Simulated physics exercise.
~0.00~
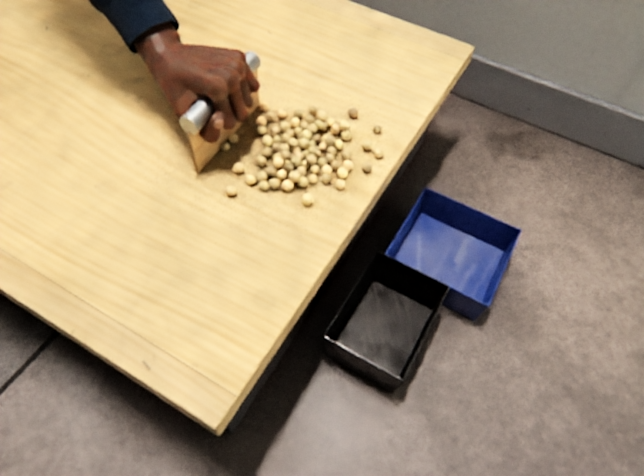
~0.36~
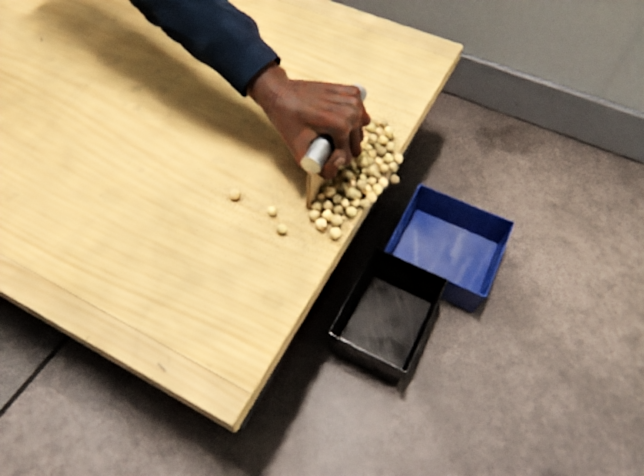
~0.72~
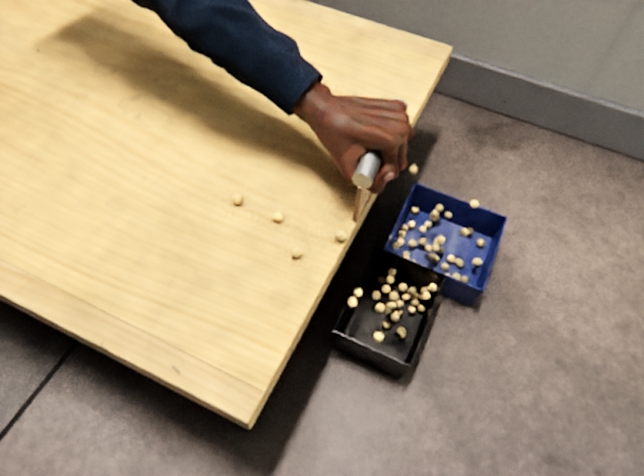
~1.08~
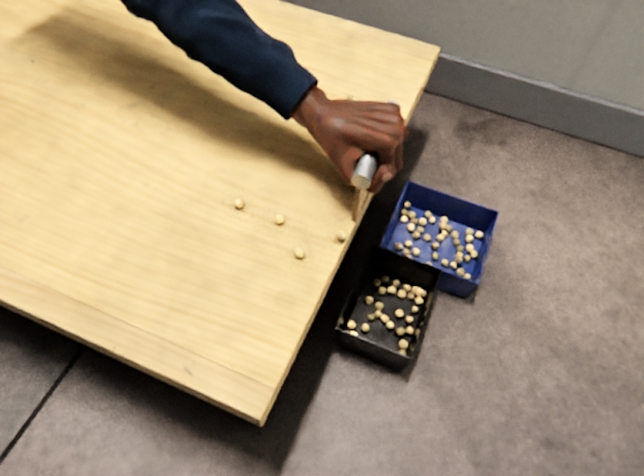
In the video, a hand holding a scraper pushes a pile of small round nuts across a wooden tabletop toward its right edge, where most spill into a blue tin and a black tin below, leaving a few scattered on the table as the scraper stops at the edge.
